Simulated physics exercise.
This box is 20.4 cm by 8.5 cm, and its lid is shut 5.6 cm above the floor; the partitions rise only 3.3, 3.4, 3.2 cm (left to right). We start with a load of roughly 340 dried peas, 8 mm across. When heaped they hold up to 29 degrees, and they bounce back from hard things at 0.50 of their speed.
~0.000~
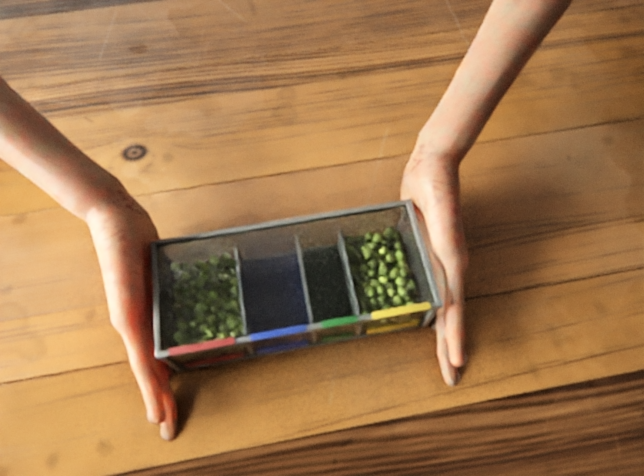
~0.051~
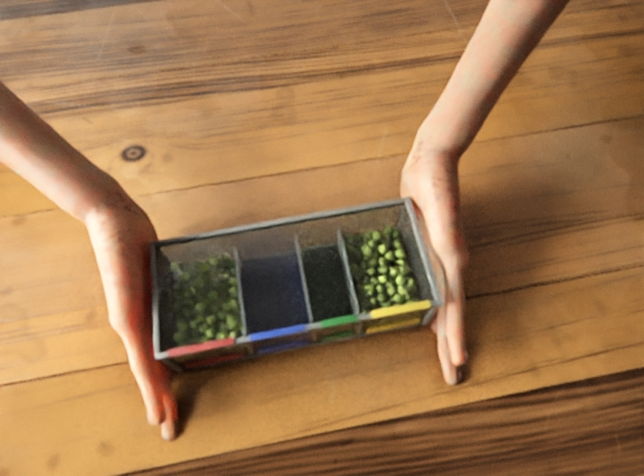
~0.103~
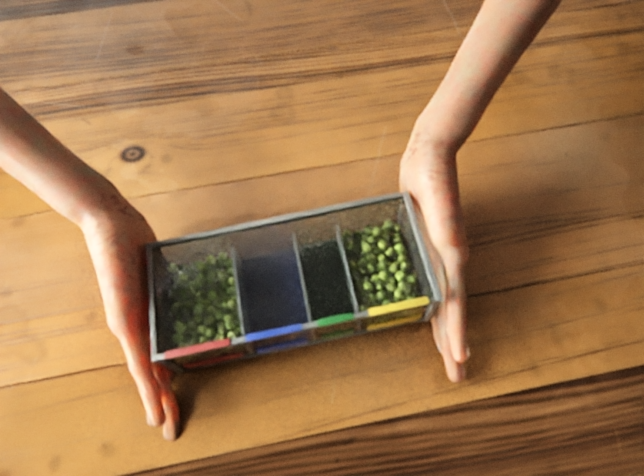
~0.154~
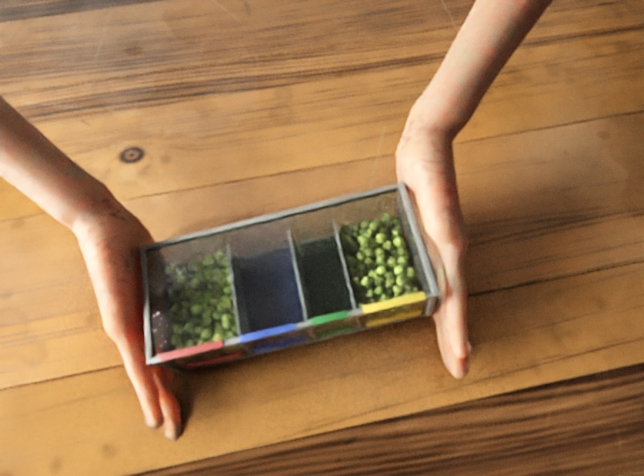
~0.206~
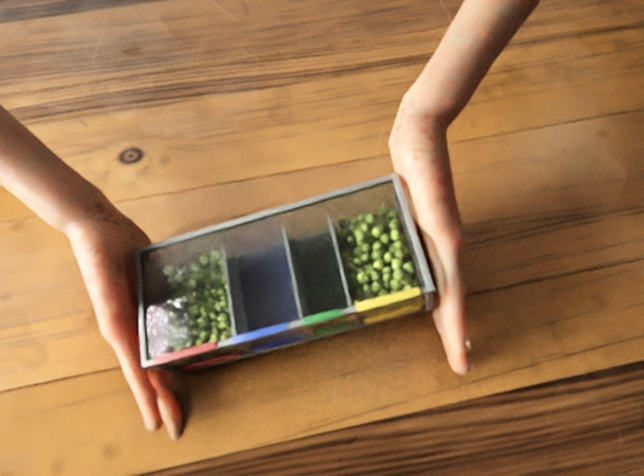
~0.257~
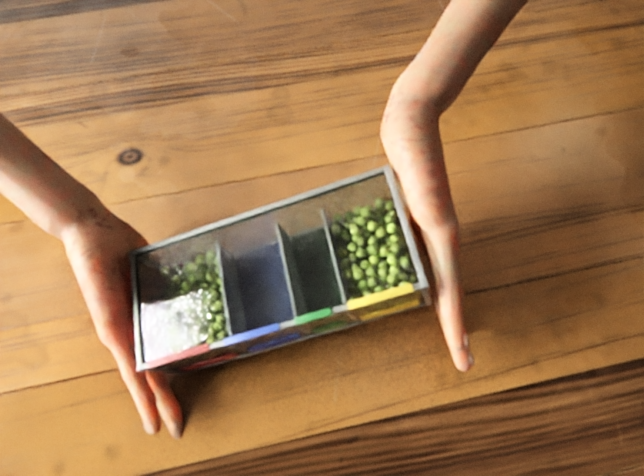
A lidded, divided box of green peas tilting gradually down to the left between two hands on a wooden table.
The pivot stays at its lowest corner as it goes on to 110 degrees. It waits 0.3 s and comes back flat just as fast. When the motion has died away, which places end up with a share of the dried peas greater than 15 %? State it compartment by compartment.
As I see it, red: Qualifies; blue: Does not qualify; green: Does not qualify; yellow: Does not qualify.
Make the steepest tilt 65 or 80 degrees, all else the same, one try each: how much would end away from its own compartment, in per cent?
First try: Around 5 %; second try: Around 20 %.
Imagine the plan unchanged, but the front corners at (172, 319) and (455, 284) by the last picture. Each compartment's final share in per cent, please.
Red = 5 %, blue = 5 %, green = 15 %, yellow = 75 %.
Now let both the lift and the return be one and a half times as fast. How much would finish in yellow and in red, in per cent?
In per cent, yellow gets 0 and red gets 95.
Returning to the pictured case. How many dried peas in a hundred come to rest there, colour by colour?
Final shares in percent: Red 95, blue 5, green 0, yellow 0.
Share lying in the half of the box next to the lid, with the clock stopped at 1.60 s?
70 per cent, give or take.
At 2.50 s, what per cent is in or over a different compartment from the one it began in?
About 45 per cent.
After 1.60 s, tilt 110 degrees; red 85 %, blue 10 %, green 5 %.
After 2.50 s, tilt 56 degrees; red 95 %, blue 5 %.
After 3.40 s, tilt 0 degrees; red 95 %, blue 5 %.
By 3.8 s all is still; red 95 %, blue 5 %, green 0 %, yellow 0 %.
